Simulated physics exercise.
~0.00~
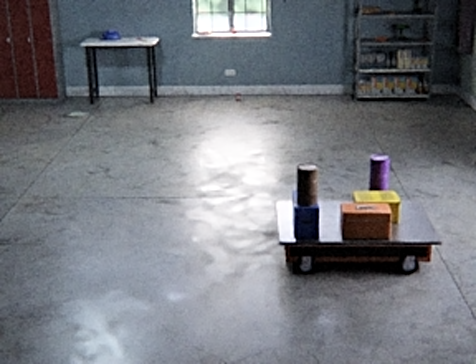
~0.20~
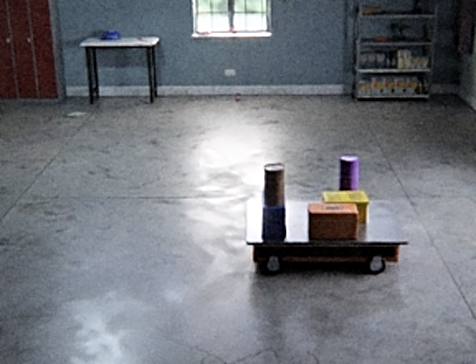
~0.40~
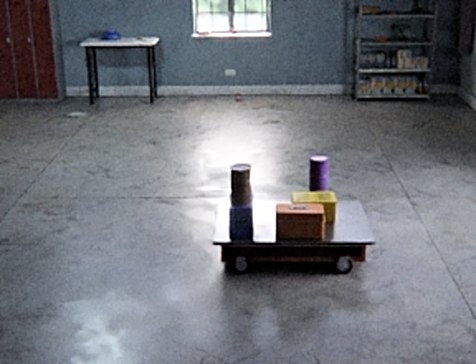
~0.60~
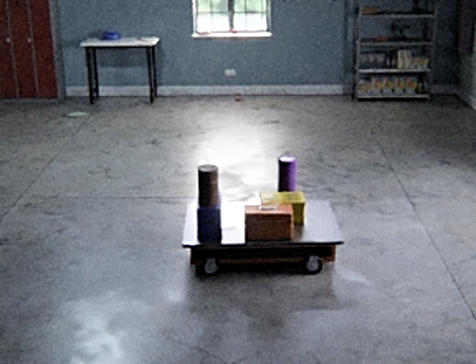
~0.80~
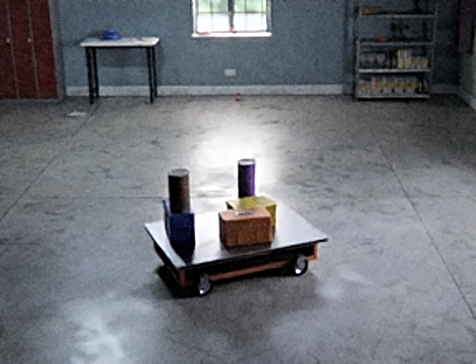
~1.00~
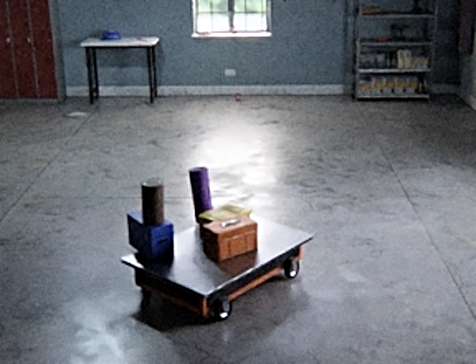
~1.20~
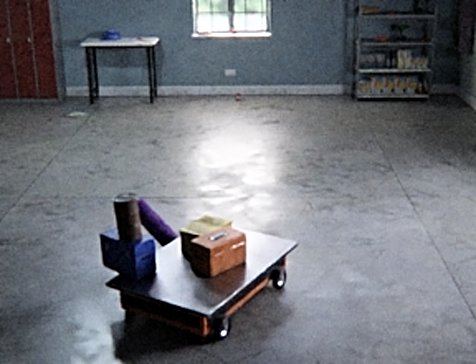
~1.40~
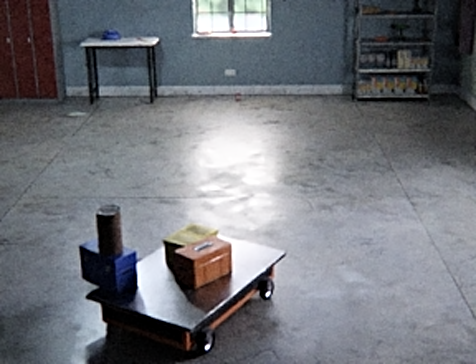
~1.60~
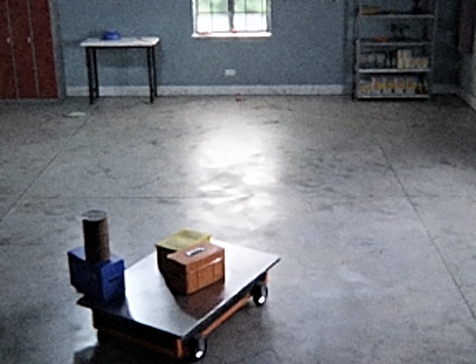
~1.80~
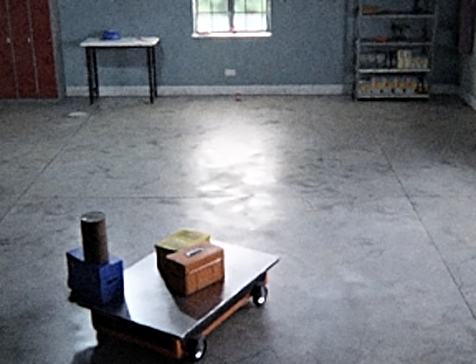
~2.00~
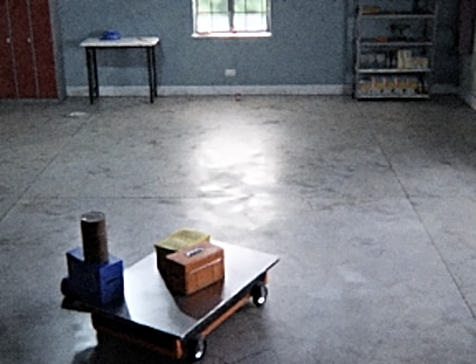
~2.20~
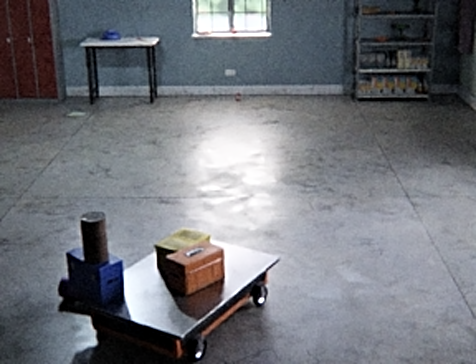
Grey-floored room with a flat cart rolling left and curving nearer, its purple canister toppling off behind the blue box before it stops.
